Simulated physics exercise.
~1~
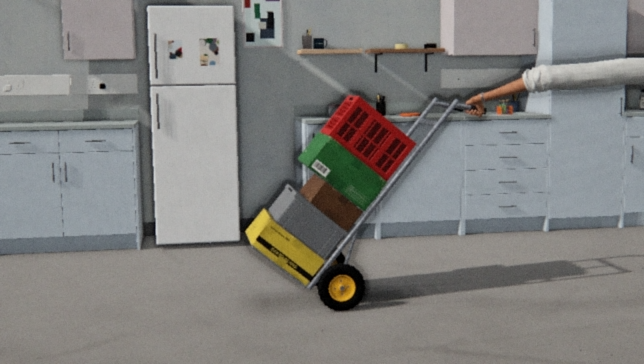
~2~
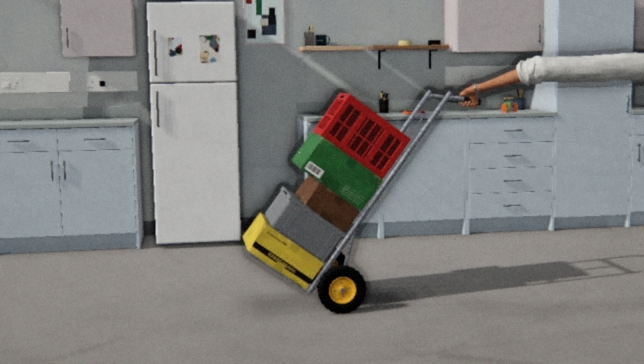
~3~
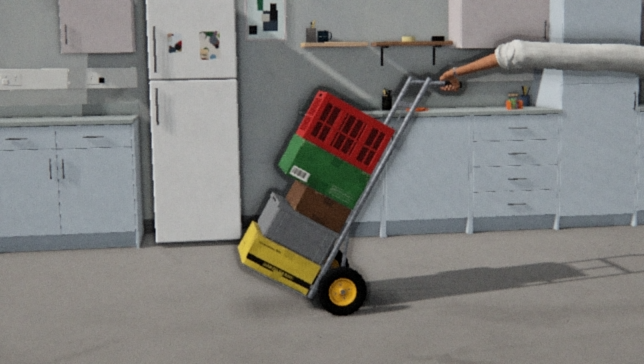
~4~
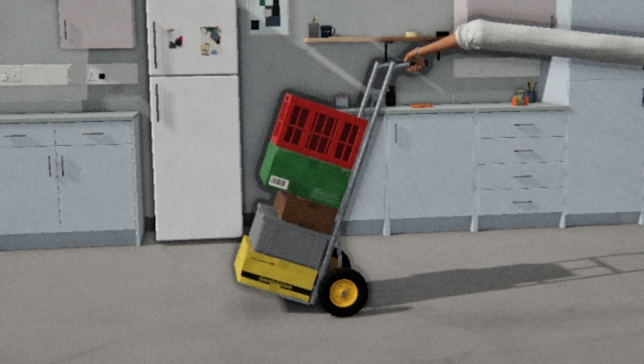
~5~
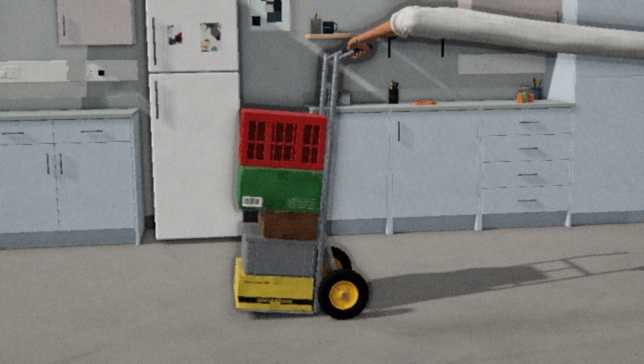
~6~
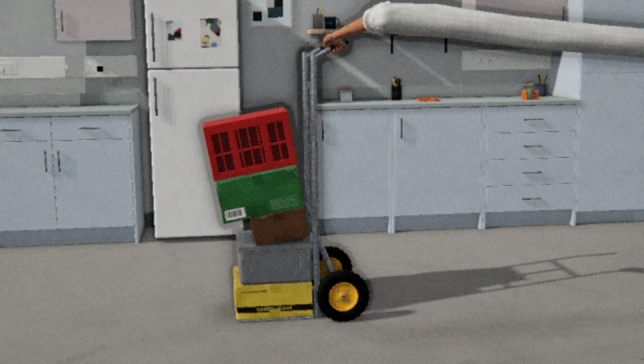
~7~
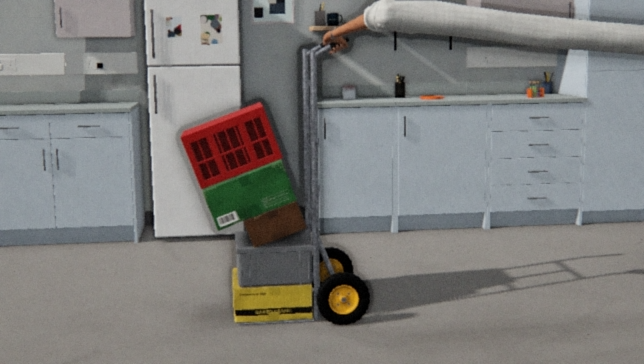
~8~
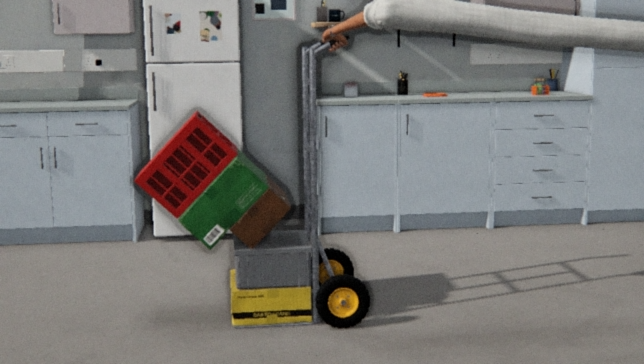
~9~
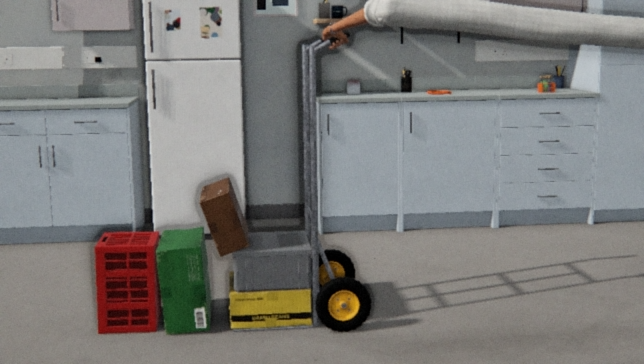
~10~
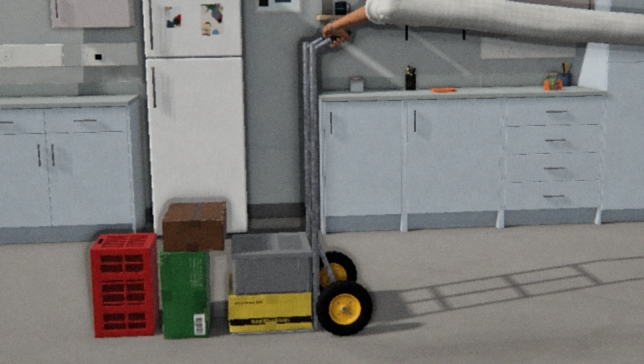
We see a hand tip a loaded two-wheeled barrow truck upright in a kitchen; the red crate, green box and brown parcel topple left, the first two landing on the floor and the parcel ending atop the green box, while the grey tote and yellow parcel stay stacked aboard.
